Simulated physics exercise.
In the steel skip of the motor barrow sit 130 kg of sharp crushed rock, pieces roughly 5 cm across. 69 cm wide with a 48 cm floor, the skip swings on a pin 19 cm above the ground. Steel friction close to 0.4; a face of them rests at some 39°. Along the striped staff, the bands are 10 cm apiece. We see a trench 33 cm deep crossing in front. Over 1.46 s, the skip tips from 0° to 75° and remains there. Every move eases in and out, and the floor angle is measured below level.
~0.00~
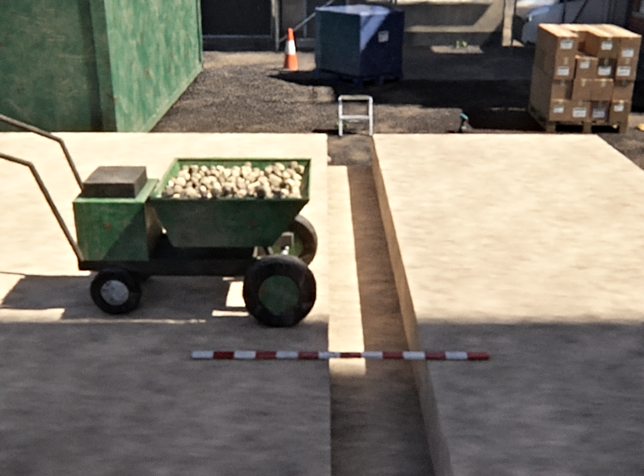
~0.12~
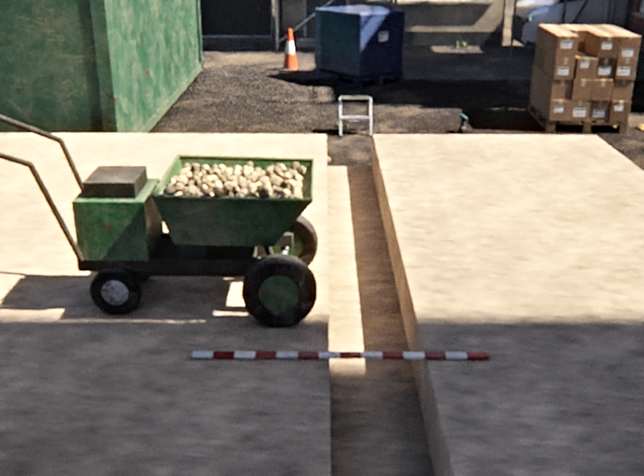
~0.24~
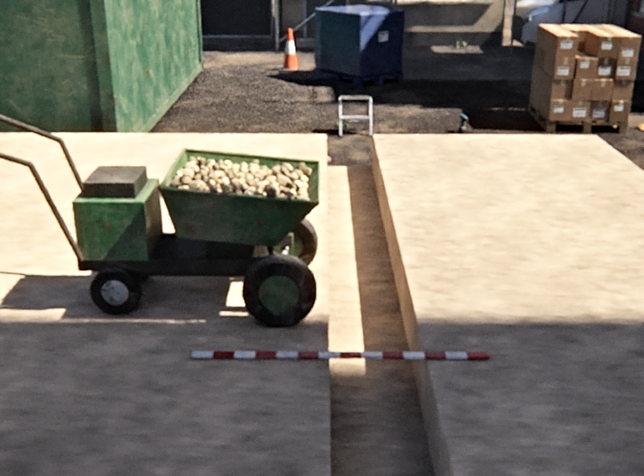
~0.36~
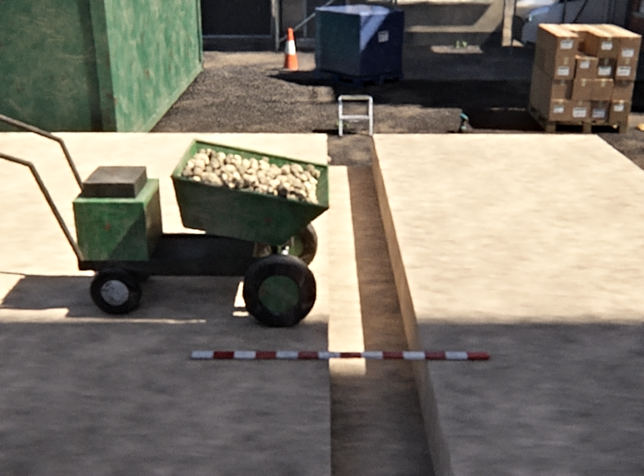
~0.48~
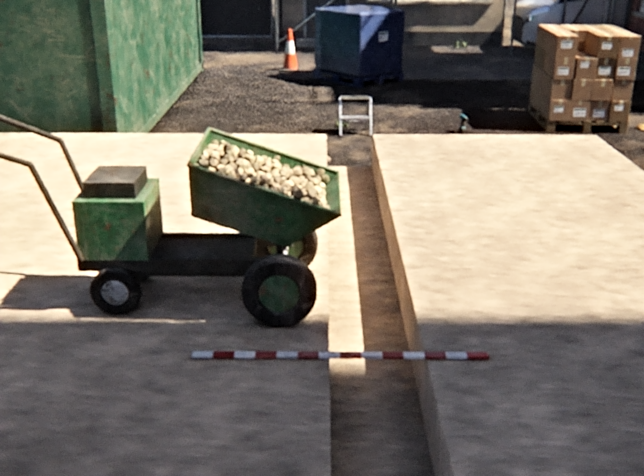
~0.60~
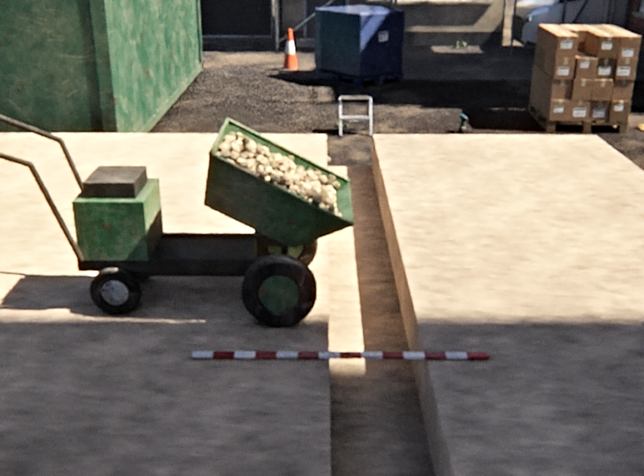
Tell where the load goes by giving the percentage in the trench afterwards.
About 81 per cent of the load is in the trench.
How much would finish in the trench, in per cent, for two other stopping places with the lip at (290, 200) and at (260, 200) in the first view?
Result: Close to 95 then close to 100 per cent.
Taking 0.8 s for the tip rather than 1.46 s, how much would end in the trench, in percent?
Then about 65 per cent.
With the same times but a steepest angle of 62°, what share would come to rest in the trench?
Some 30 in a hundred, I'd say.
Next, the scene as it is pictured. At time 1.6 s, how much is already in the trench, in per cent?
I'd put it near 25 per cent.
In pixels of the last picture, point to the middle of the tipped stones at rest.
Around (392, 332).
After 1.1 s the floor is at 64°; 99 % in the skip, 1 % in the trench; the foremost stones are at (394, 266).
After 1.6 s the floor is at 75°; 65 % in the skip, 25 % in the trench, 11 % past the trench; the foremost stones are at (463, 291).
After 1.9 s the floor is at 75°; 34 % in the skip, 46 % in the trench, 19 % past the trench; the foremost stones are at (510, 308).
After 3.9 s the floor is at 75°; 0 % in the skip, 81 % in the trench, 19 % past the trench; the foremost stones are at (521, 309).
